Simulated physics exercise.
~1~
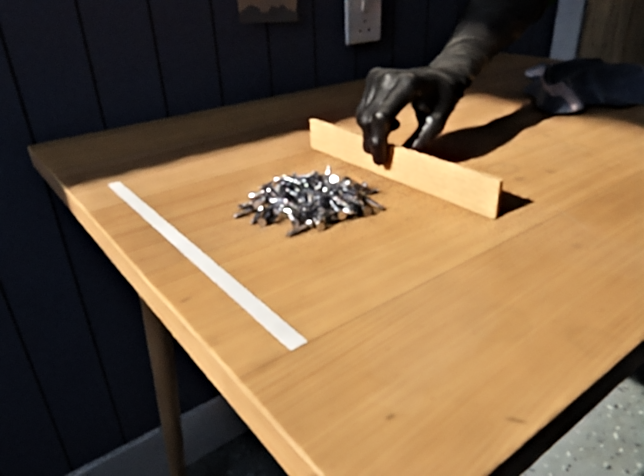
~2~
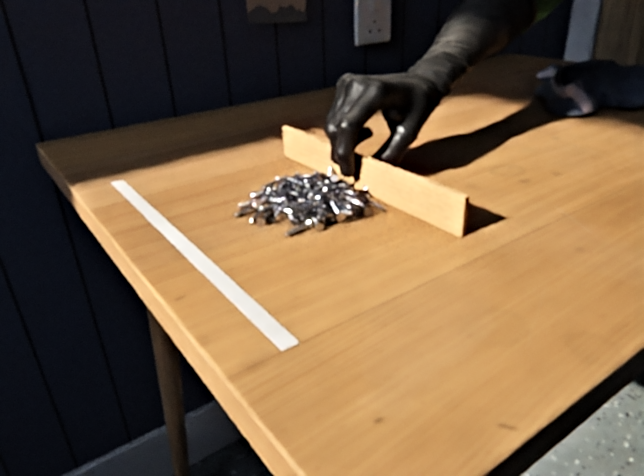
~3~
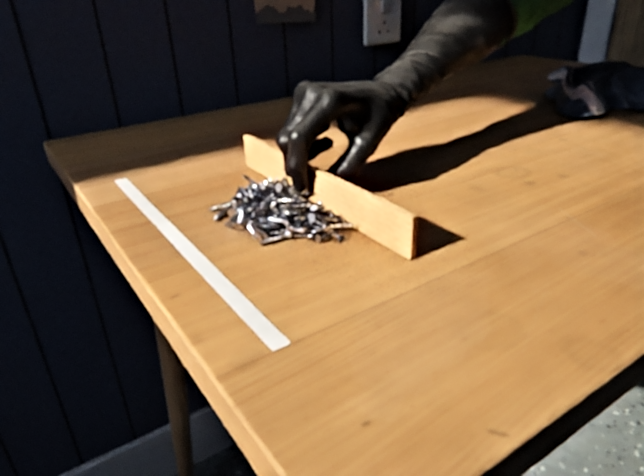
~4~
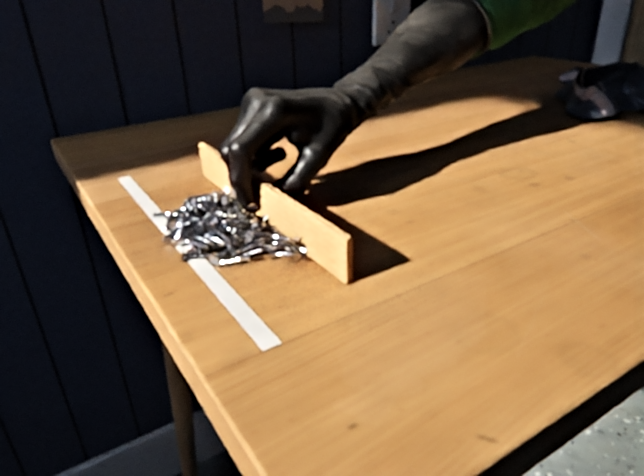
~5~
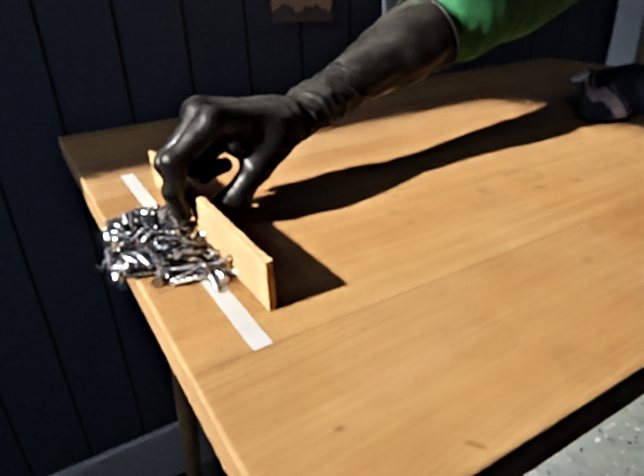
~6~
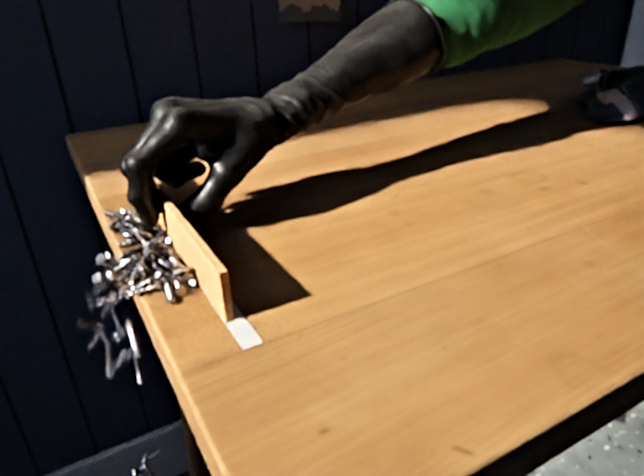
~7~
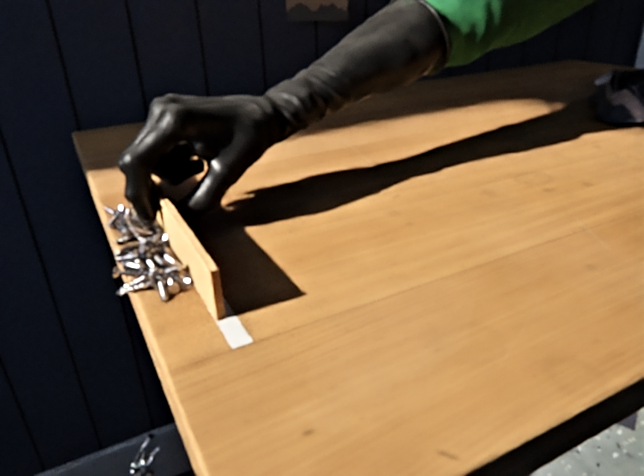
The video shows a black-gloved hand pushing a heap of small metallic pieces leftward across a wooden table with an upright piece of card. The card stops at the white tape as part of the heap spills over the edge, leaving some pieces on the tabletop.
